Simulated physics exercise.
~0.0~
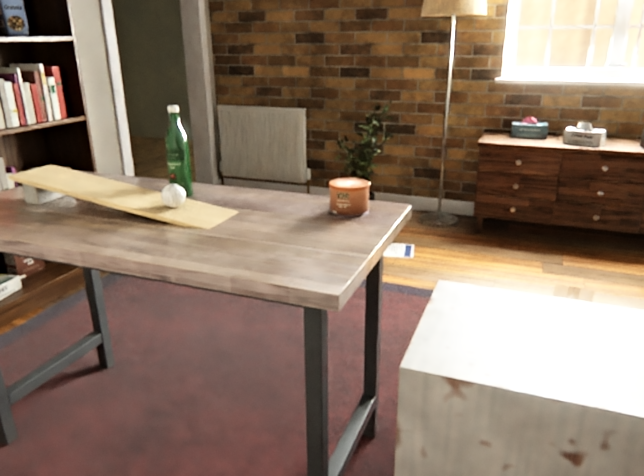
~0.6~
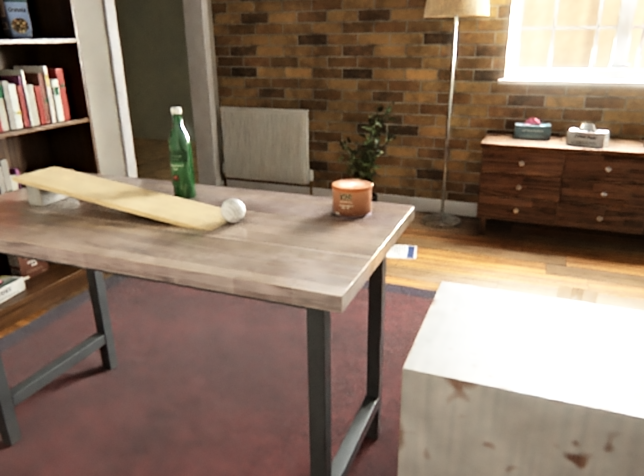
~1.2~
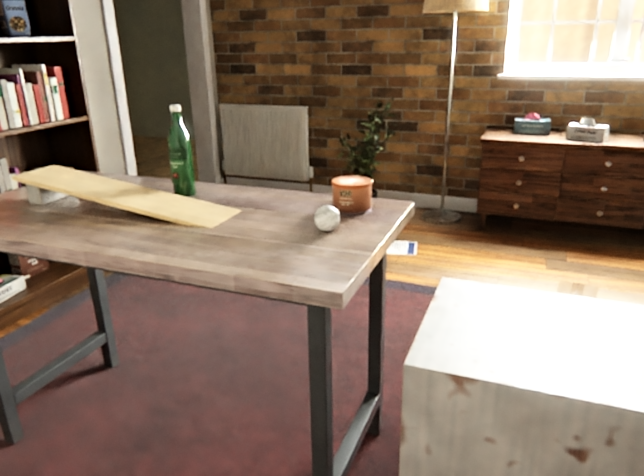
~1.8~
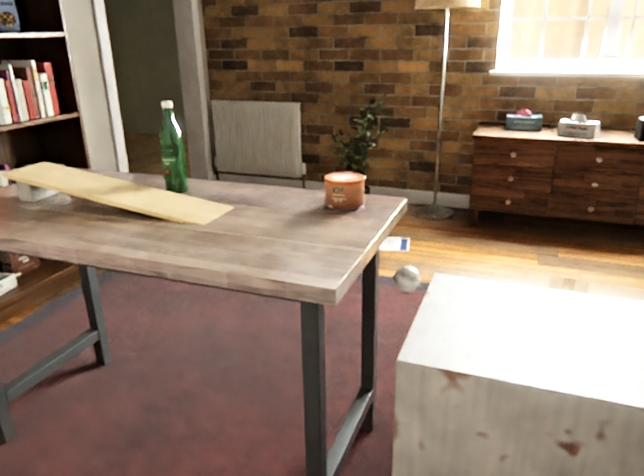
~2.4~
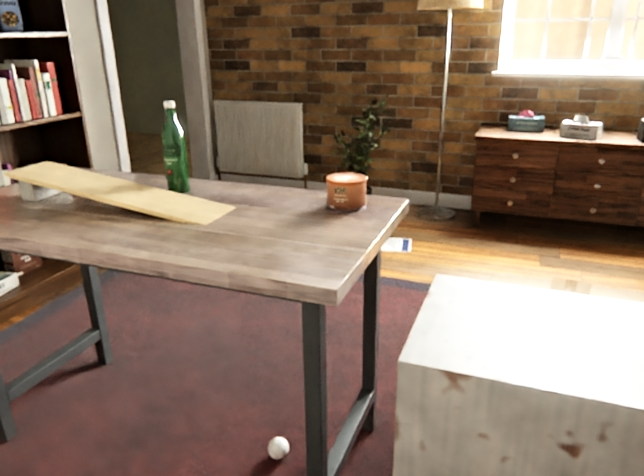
White ball rolling down a ramp and across a wooden table past a bottle and pot, dropping into the gap below.
